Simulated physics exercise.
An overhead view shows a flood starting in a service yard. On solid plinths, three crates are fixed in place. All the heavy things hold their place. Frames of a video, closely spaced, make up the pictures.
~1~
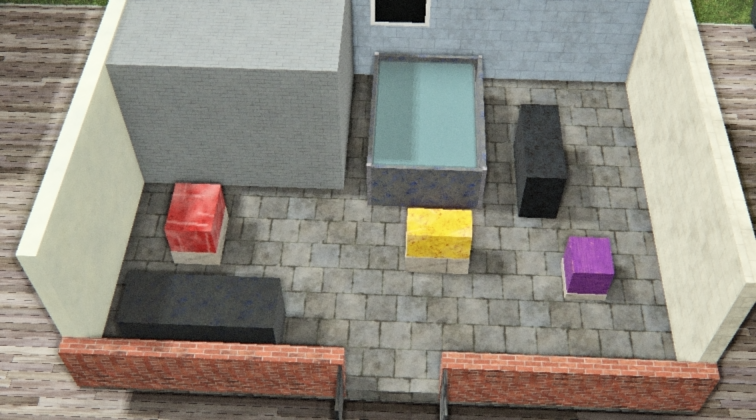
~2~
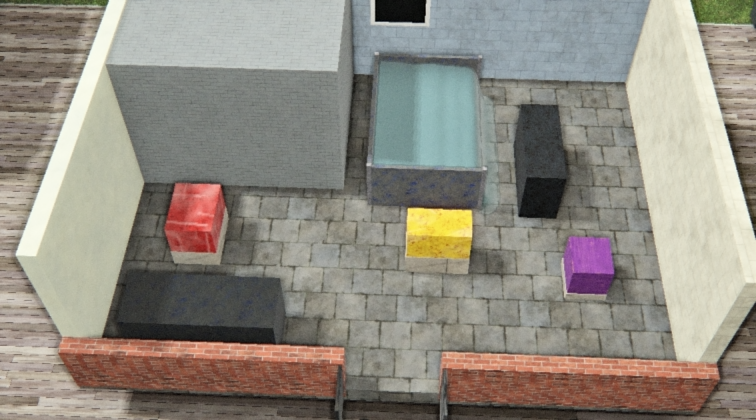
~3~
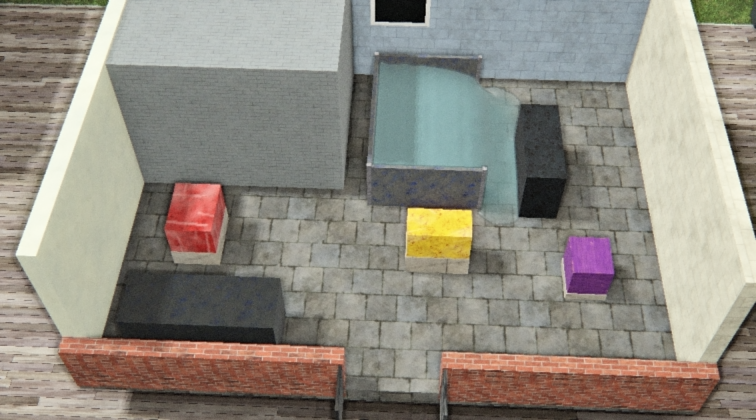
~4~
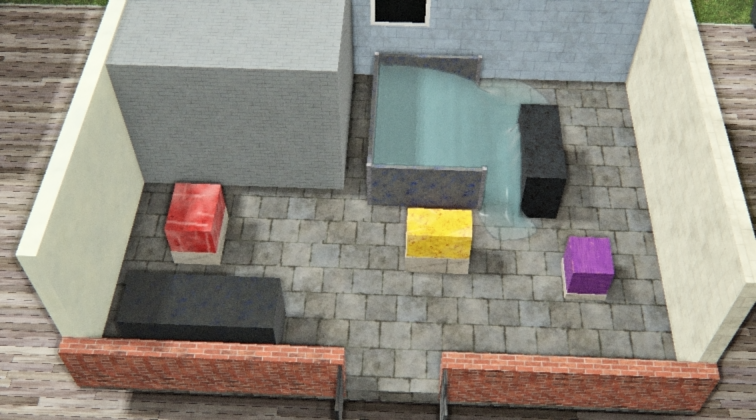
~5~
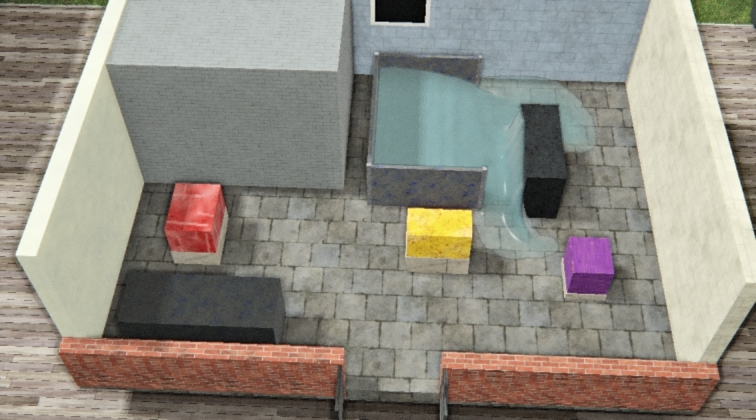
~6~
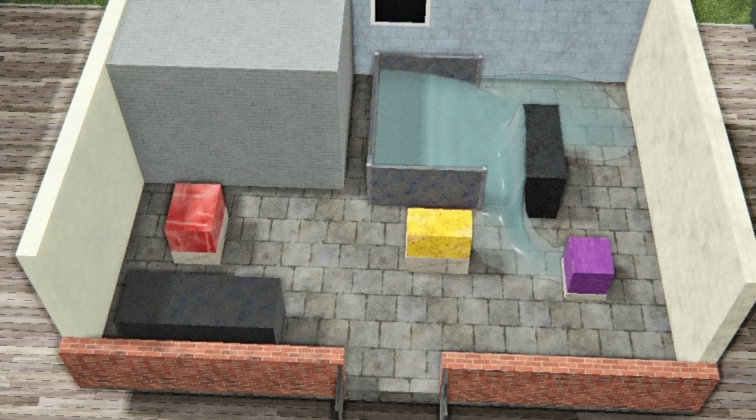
In a walled service yard with red, yellow and purple blocks on plinths, water poured from the right side of a tank, ran around a black block, and spread toward the purple one.
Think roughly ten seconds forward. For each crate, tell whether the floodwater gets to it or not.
Crate by crate: Red crate - not reached; yellow crate - not reached; purple crate - reached.
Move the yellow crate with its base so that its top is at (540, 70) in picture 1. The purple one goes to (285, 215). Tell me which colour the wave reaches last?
My guess is the red-painted one.
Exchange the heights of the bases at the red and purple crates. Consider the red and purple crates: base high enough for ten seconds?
Red: Flooded, purple: Flooded.
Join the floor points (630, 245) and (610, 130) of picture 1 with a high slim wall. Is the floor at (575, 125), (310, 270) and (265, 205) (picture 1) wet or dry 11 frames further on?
One by one: Soaked, spared, spared.
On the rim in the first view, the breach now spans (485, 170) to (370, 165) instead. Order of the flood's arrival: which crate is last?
It's the red-painted one.
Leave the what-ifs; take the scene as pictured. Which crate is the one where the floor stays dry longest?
Last comes the crate marked red.
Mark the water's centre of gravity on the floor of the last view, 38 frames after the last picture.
It is near (496, 218).
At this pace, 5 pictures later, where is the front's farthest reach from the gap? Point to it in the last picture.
Somewhere near (597, 383).
A moment on, water covers 35 % of the floor; the red crate not reached, the yellow crate water round its plinth, the purple crate water round its plinth.
Next, water covers 50 % of the floor; the red crate not reached, the yellow crate water round its plinth, the purple crate water round its plinth.
Then, water covers 65 % of the floor; the red crate not reached, the yellow crate water round its plinth, the purple crate water round its plinth.
Later, water covers 85 % of the floor; the red crate water round its plinth, the yellow crate water round its plinth, the purple crate water round its plinth.
In the end, water covers 100 % of the floor; the red crate stayed above the water, the yellow crate stayed above the water, the purple crate was topped.
